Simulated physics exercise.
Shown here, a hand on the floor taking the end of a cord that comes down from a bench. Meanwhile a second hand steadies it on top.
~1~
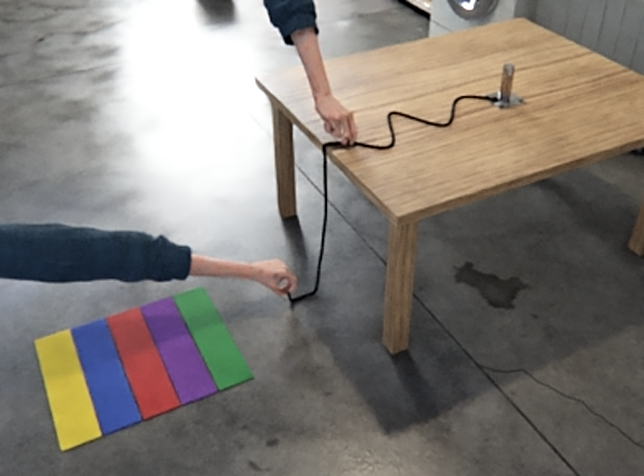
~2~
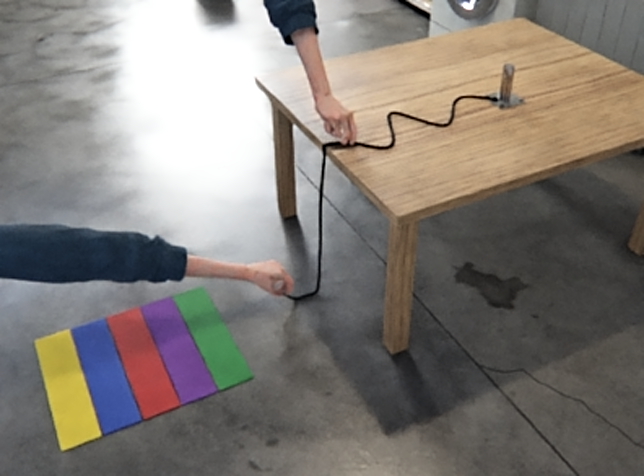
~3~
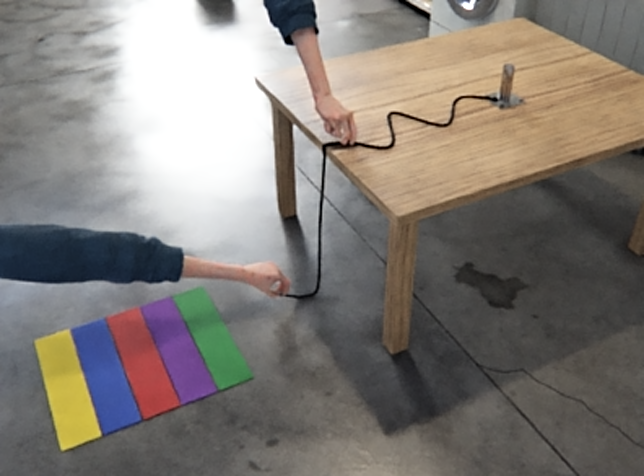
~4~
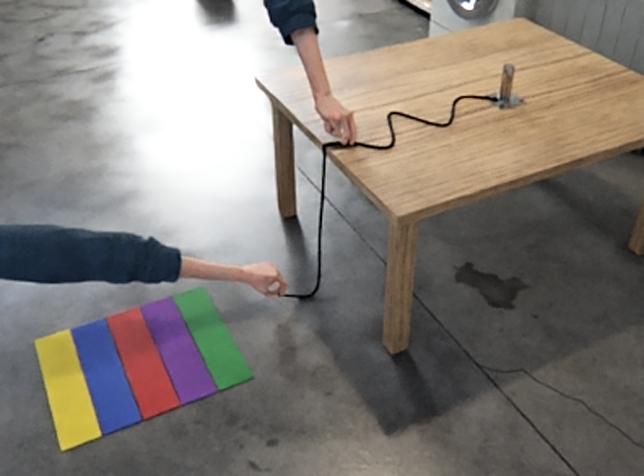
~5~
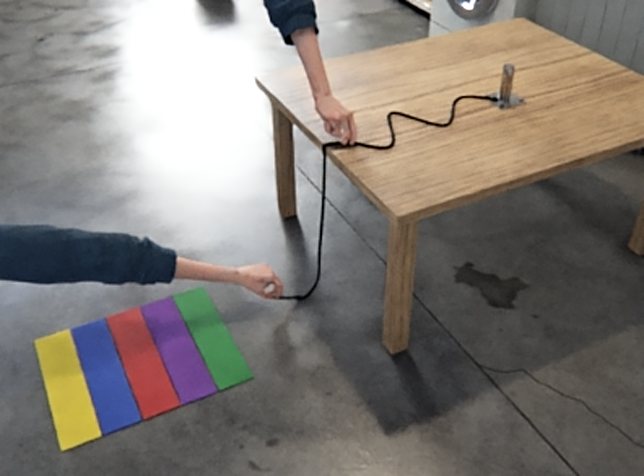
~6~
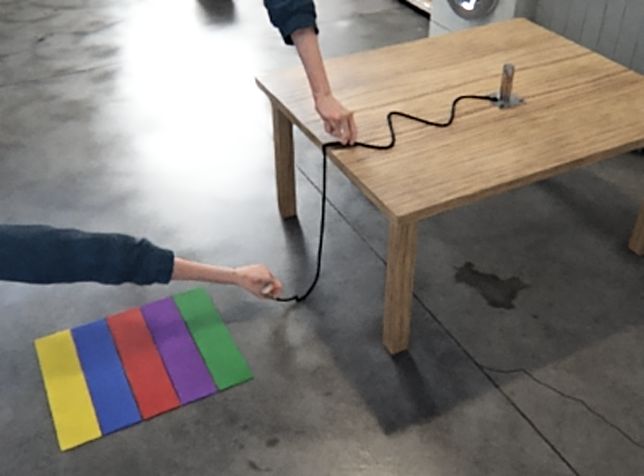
On a concrete floor beside a wooden table, a hand slowly drawing a black cord's end slightly left, another hand staying above.
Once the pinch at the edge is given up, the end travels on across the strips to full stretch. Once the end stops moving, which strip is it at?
It is at the yellow strip.
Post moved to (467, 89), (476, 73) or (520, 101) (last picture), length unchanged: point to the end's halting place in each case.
First close to (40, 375), next close to (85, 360), last close to (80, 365).
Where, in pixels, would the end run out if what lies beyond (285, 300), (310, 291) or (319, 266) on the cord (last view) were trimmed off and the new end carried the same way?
Approximate pixels, cut by cut: (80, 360); (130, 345); (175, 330).
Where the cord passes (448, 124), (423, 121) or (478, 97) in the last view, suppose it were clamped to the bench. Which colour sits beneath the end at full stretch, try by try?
Blue; blue; yellow.
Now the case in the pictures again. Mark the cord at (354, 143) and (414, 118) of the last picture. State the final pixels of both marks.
(270, 194) and (383, 132).
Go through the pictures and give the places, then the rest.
End (288, 292); green (227, 365); purple (191, 379); red (154, 392); blue (116, 407); yellow (76, 422), in the first frame.
End (284, 293); cord through (459, 98) (431, 123) (392, 132) (335, 144) (320, 213) (319, 274), in the second frame.
End (281, 294), in the third frame.
End (279, 295); cord through (459, 98) (431, 123) (392, 132) (335, 144) (321, 213) (319, 274), in the fourth frame.
End (275, 296), in the fifth frame.
End (272, 297); cord through (459, 98) (431, 123) (392, 132) (335, 144) (323, 212) (318, 274), in the sixth frame.
Early on, end near (136, 344); over red.
Midway, end near (88, 360); over blue.
At the end of the slack, end near (60, 370); over yellow. It gets as far as the yellow strip.
